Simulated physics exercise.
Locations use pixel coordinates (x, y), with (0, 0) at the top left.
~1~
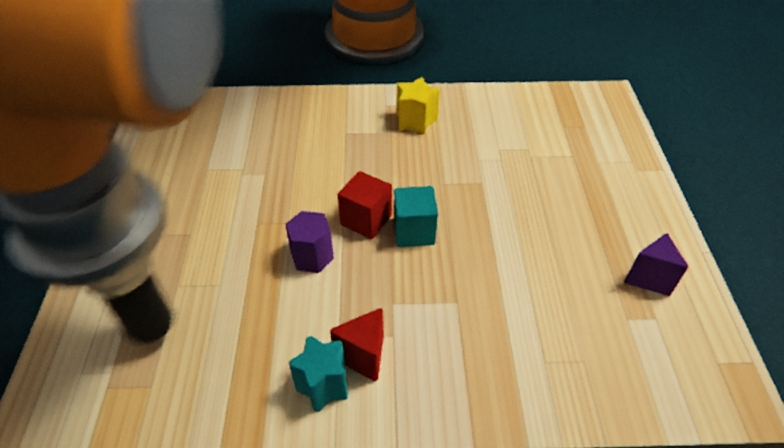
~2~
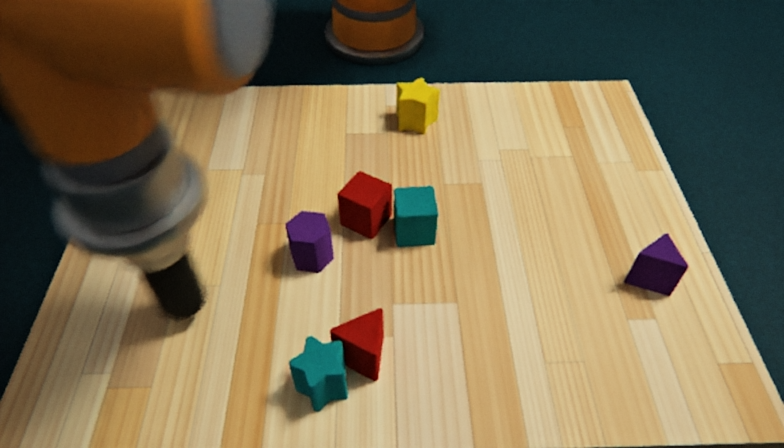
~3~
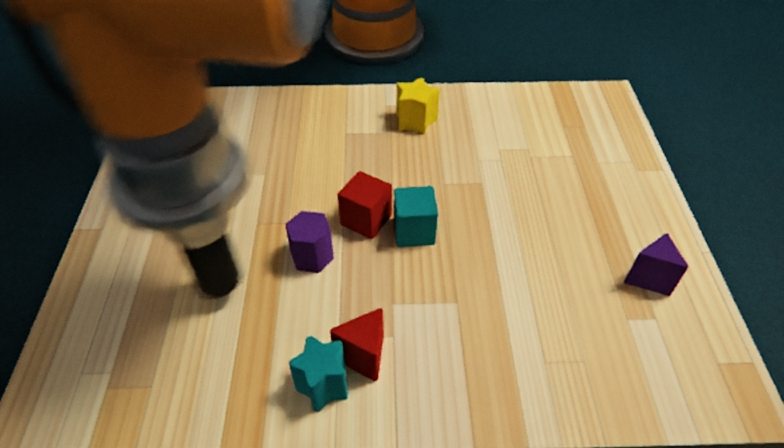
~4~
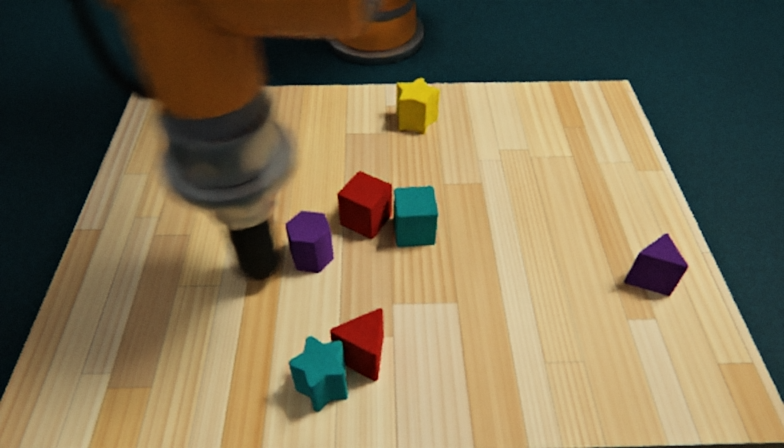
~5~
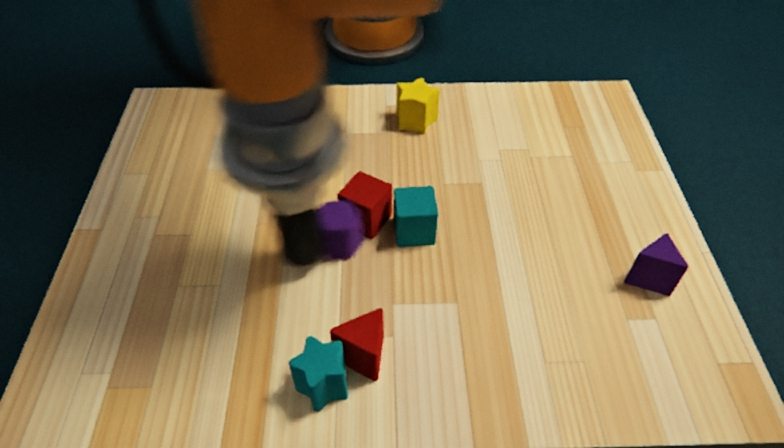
An orange robotic arm with a dark rod reaches over a pale wooden board, seen from above by a still camera. Red and turquoise blocks sit near a purple hexagonal one mid-board, with a yellow star behind, a red triangle and turquoise star in front, and a purple triangle at right. The rod sweeps rightward and away from the viewer, then pushes the purple hexagonal block toward the red cube.
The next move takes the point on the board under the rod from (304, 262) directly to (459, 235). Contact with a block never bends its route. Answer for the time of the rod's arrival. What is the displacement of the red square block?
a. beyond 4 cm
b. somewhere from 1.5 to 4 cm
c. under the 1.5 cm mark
I choose a.
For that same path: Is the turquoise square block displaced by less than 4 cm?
No - that is not the case.
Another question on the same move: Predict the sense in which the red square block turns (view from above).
It twists anticlockwise.
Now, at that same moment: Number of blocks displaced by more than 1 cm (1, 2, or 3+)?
The number of blocks that move over 1 cm is three or more.
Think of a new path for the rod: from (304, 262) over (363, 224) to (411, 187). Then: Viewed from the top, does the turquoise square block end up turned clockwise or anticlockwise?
It ends up turned clockwise.
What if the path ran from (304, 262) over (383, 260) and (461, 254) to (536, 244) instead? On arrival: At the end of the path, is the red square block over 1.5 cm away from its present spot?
It seems so.
What follows on the original path. One third of the way, rod (357, 241); purple hexagonal block (381, 196), turned 35° anticlockwise; red square block (388, 168), turned 15° anticlockwise; turquoise square block (423, 199).
Two thirds of the way, rod (410, 231); purple hexagonal block (401, 184), turned 60° anticlockwise; red square block (392, 157), turned 35° anticlockwise; turquoise square block (442, 192), turned 40° clockwise.
At the end, rod (460, 222); purple hexagonal block (404, 183), turned 70° anticlockwise; red square block (392, 156), turned 35° anticlockwise; turquoise square block (475, 176), turned 15° clockwise.
